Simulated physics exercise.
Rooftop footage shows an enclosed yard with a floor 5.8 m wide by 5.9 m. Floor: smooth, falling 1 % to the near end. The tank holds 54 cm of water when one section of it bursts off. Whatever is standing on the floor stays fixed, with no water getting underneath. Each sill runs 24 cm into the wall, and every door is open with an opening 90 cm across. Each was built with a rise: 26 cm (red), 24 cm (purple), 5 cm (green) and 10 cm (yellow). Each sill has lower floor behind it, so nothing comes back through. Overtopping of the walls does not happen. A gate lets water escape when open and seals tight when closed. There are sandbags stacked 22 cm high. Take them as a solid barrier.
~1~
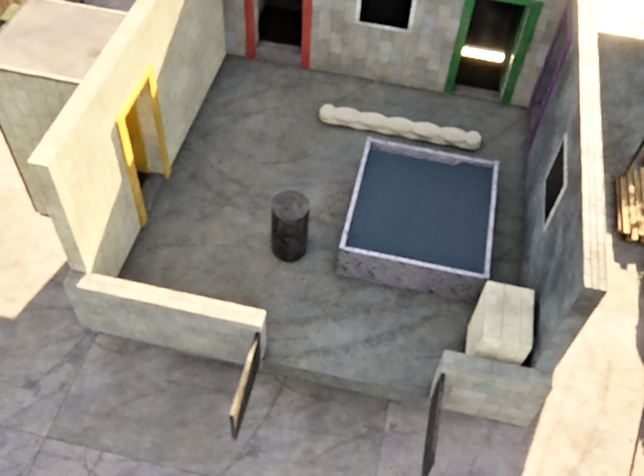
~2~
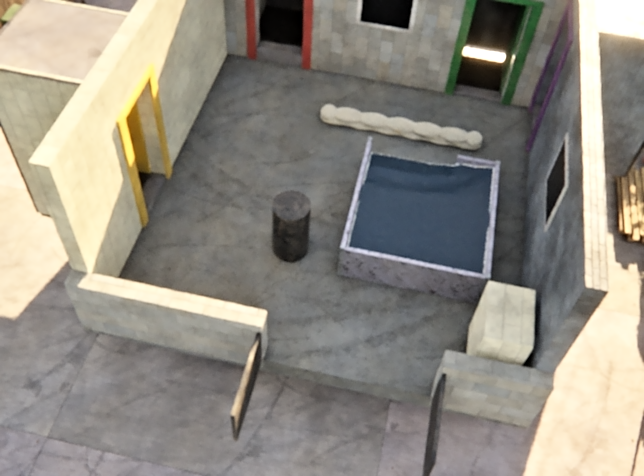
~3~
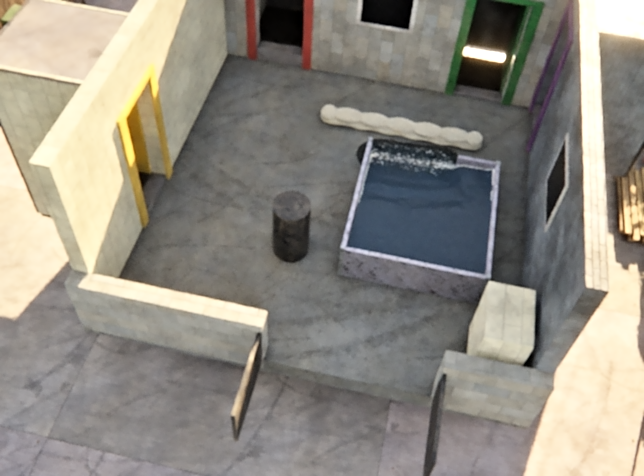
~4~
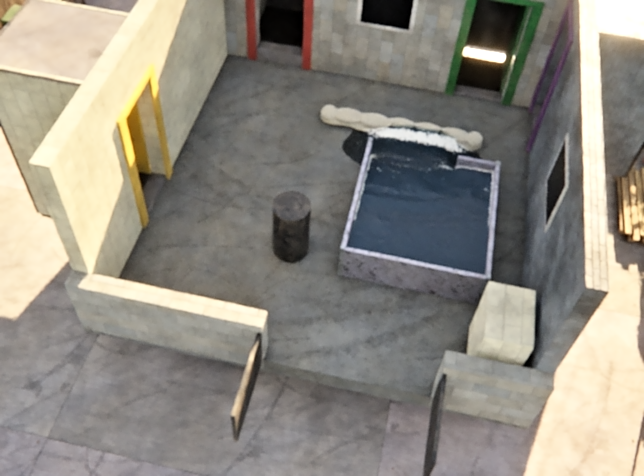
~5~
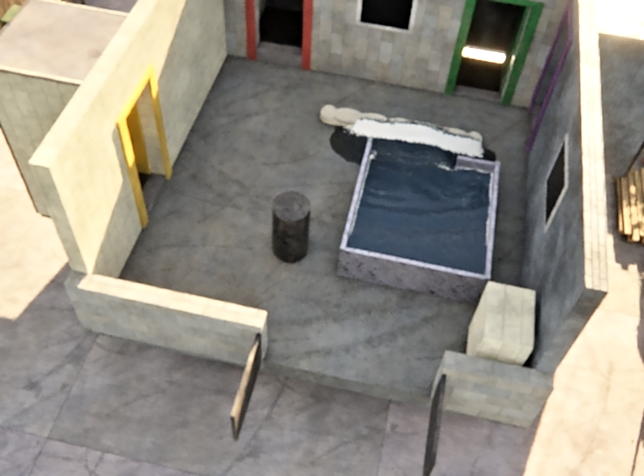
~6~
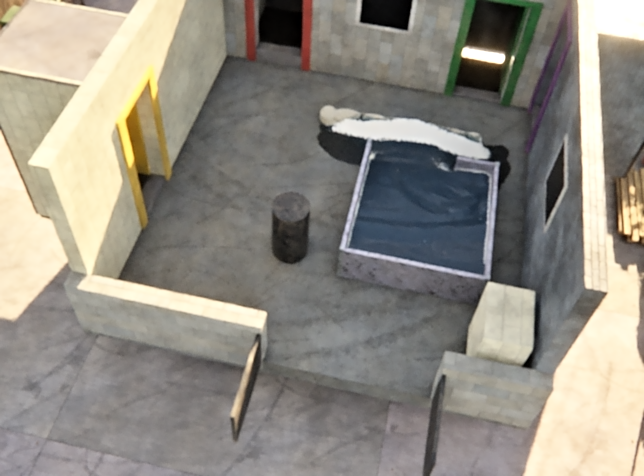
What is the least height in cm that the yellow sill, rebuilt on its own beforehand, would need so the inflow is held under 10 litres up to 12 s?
Around 7 cm would be enough.
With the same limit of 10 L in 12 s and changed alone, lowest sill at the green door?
Green: 9.0 cm.
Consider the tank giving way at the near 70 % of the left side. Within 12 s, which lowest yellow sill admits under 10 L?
Near 21 cm.
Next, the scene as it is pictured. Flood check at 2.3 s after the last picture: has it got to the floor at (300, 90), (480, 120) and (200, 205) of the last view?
Status: Submerged / submerged / submerged.
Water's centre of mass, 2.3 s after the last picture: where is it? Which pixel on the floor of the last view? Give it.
Look at about (392, 186) in the last view.
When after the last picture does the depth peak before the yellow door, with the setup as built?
I'd say near 2.8 seconds.
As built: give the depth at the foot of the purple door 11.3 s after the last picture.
Some 6.0 centimetres.
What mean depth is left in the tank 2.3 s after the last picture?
The mean depth is roughly 24 cm.
Then, 0.7 s after the last picture water covers 25 % of the floor, deepest (38 cm) near (401, 146); it has not reached the yellow door.
Then, 2.3 s after the last picture water covers 60 % of the floor, deepest (26 cm) near (411, 148); 10 cm at the yellow door, 0 litres in over its 10 cm sill.
Then, 11.3 s after the last picture water covers 95 % of the floor, deepest (12 cm) near (140, 317); 8 cm at the yellow door, 1 litre in over its 10 cm sill.
At the yellow door as built, the water peaked near 11 cm, 2.7 s after the last picture.
Run again over the same 12 s with other heights there, 20 litres in over 6 cm, 4 litres over 8.5 cm. The limit of 10 litres is kept from about 7 cm up.
